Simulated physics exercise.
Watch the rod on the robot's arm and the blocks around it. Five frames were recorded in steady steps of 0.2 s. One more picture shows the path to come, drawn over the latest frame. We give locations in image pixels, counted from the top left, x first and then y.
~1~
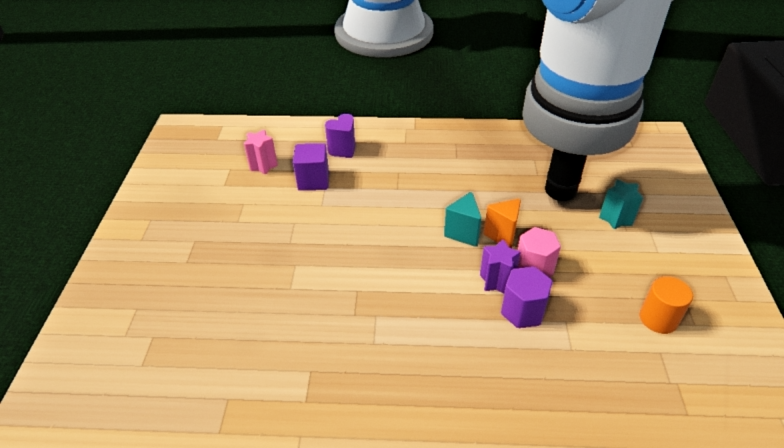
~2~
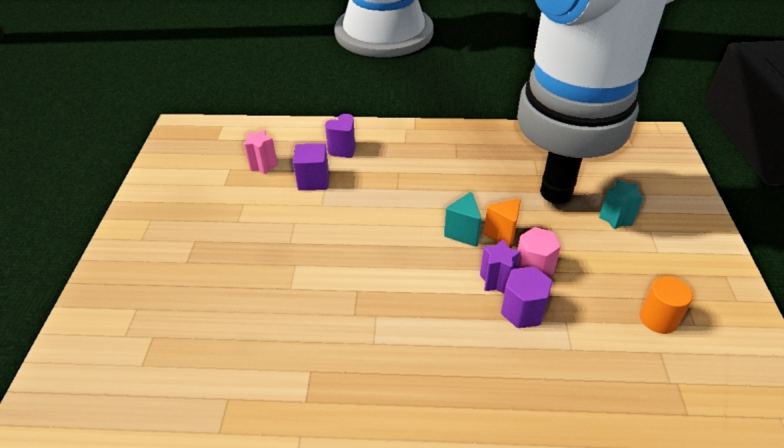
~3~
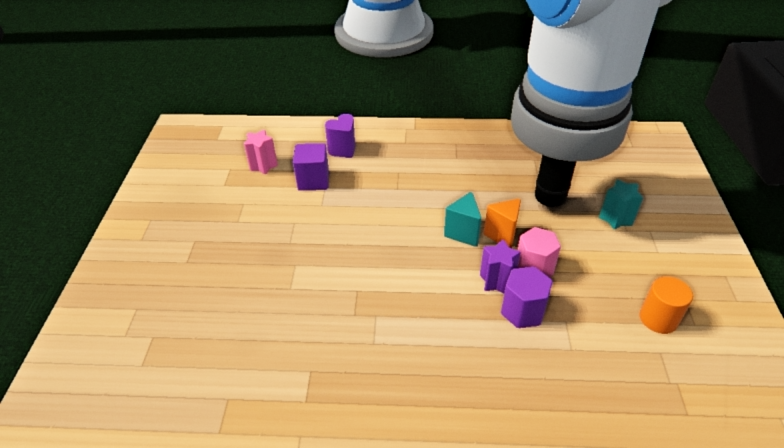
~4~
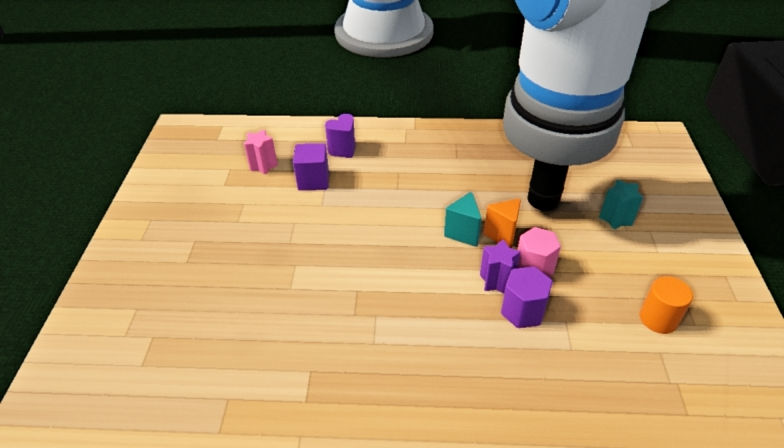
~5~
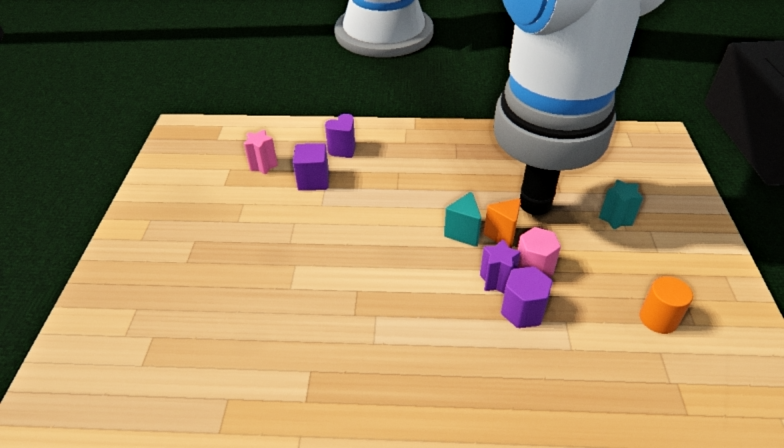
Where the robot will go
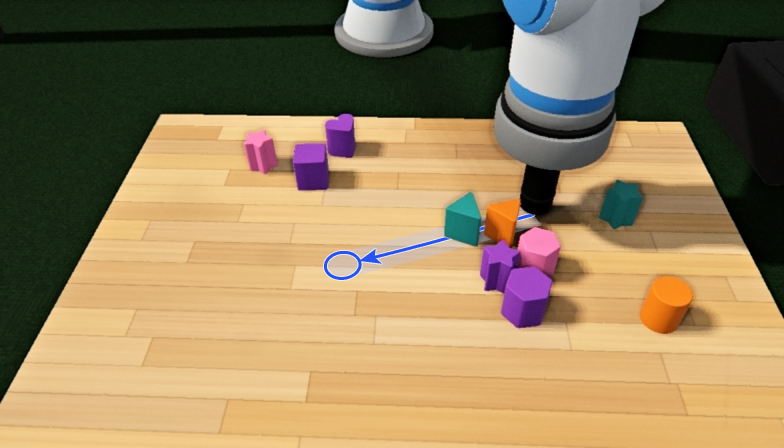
A pale wooden tabletop against a dark green background is seen from above at an angle, with a white and blue robot arm reaching in from the upper right. Pink and purple blocks sit at the upper left, a mixed cluster near the centre, and turquoise and orange pieces to the right. The arm's black rod slides slowly left and slightly nearer, approaching the cluster, while the blocks stay still.
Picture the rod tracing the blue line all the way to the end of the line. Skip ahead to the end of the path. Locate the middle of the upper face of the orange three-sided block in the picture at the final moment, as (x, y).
The point I'd pick in the picture is (481, 225).
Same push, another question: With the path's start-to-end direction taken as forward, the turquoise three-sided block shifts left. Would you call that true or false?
That is true.
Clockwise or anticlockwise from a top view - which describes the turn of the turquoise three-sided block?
It spins against the clock.
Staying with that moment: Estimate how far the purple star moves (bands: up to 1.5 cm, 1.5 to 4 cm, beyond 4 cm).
It ends within 1.5 cm of its spot.
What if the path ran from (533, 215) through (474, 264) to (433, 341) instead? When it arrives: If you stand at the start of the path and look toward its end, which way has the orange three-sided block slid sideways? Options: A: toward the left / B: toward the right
B - toward the right.
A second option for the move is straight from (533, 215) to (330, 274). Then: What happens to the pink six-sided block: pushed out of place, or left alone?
Same place.
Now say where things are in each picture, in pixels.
Tip of the rod at (560, 192), middles of tops, turquoise three-sided block at (466, 205), purple star at (502, 253), orange three-sided block at (508, 208), pink six-sided block at (541, 241), in the first picture.
Rod at (556, 194), nothing pushed, in the second picture.
Rod at (550, 197), nothing pushed, in the third picture.
Rod at (543, 201), nothing pushed, in the fourth picture.
Rod at (535, 205), turquoise three-sided block at (466, 205), purple star at (502, 253), orange three-sided block at (508, 208), pink six-sided block at (541, 241), in the fifth picture.
The line goes straight from (533, 215) to (343, 265).
The first path, step by step. One third of the way, rod at (473, 222); turquoise three-sided block at (450, 212); orange three-sided block at (485, 224), turned 100° anticlockwise.
Two thirds of the way, rod at (410, 239); turquoise three-sided block at (386, 234), turned 40° anticlockwise; orange three-sided block at (481, 225), turned 120° anticlockwise.
At the end, rod at (342, 256); turquoise three-sided block at (319, 256), turned 60° anticlockwise; purple star unmoved; orange three-sided block at (481, 225), turned 120° anticlockwise; pink six-sided block unmoved.
